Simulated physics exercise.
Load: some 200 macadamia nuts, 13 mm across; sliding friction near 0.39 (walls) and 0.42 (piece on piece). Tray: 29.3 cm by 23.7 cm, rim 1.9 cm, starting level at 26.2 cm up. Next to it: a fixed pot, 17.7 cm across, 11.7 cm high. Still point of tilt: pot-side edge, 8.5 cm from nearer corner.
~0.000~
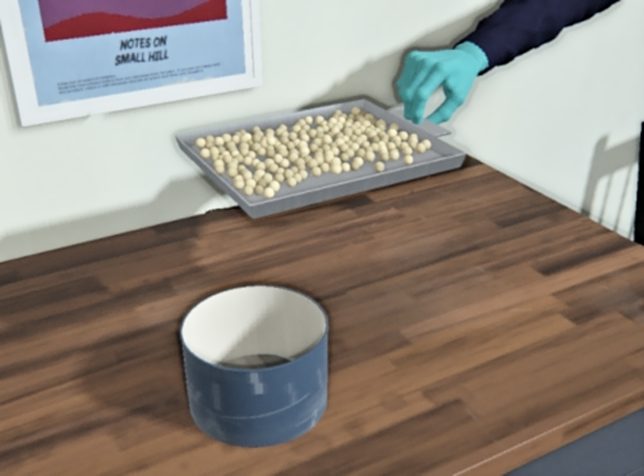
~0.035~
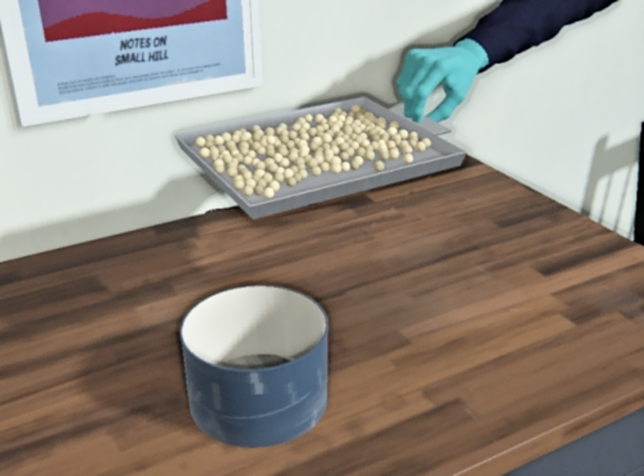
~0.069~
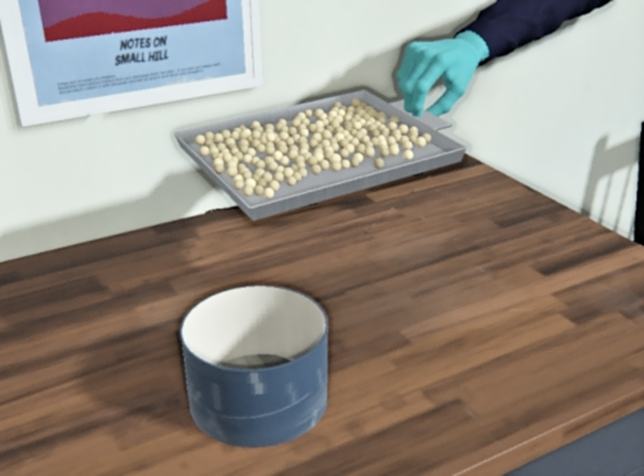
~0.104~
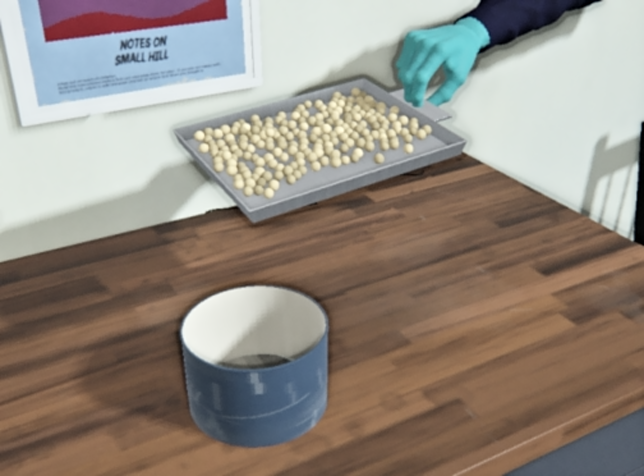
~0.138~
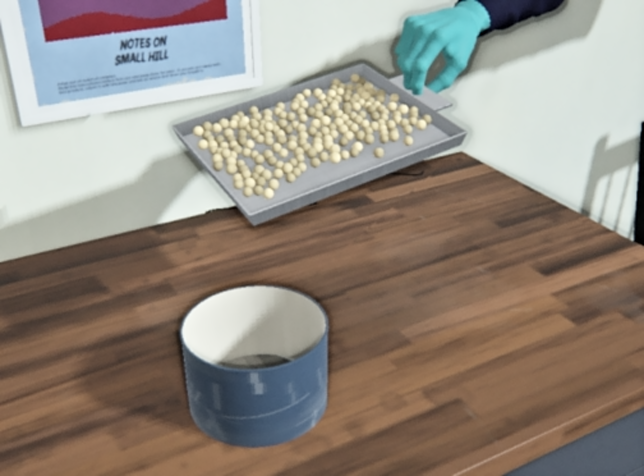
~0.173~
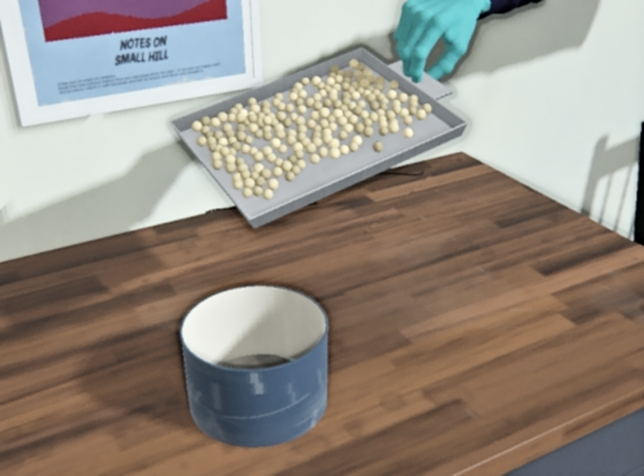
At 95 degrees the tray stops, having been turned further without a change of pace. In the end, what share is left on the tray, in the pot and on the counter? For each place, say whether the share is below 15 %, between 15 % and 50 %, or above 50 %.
Tray: The amount should be small. Pot: The amount should be over half. Counter: The amount should be small.
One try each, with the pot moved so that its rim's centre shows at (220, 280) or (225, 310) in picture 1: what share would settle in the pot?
5 and 70 %.
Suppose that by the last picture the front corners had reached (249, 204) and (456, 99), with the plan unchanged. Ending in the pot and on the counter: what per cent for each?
In the pot: 20 per cent; on the counter: 80 per cent.
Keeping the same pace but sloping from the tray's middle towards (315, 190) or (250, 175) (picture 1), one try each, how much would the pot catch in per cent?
First try: About 80 percent; second try: About 25 percent.
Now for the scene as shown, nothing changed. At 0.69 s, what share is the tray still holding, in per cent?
Roughly 60 per cent.
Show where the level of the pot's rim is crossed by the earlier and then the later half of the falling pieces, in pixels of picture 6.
Roughly (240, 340) to begin with, later roughly (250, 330).
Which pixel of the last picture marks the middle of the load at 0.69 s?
Near (248, 231).
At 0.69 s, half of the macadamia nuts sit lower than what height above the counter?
Around 24 cm up.
After 0.48 s, tilt 54 degrees; the tray holds 100 %, the pot 0 %.
After 0.69 s, tilt 81 degrees; the tray holds 60 %, the pot 5 %.
Then, at 1.01 s, tilt 95 degrees; the tray holds 0 %, the pot 90 %.
At rest (1.9 s), tray 0 %, pot 95 %, counter 5 %.
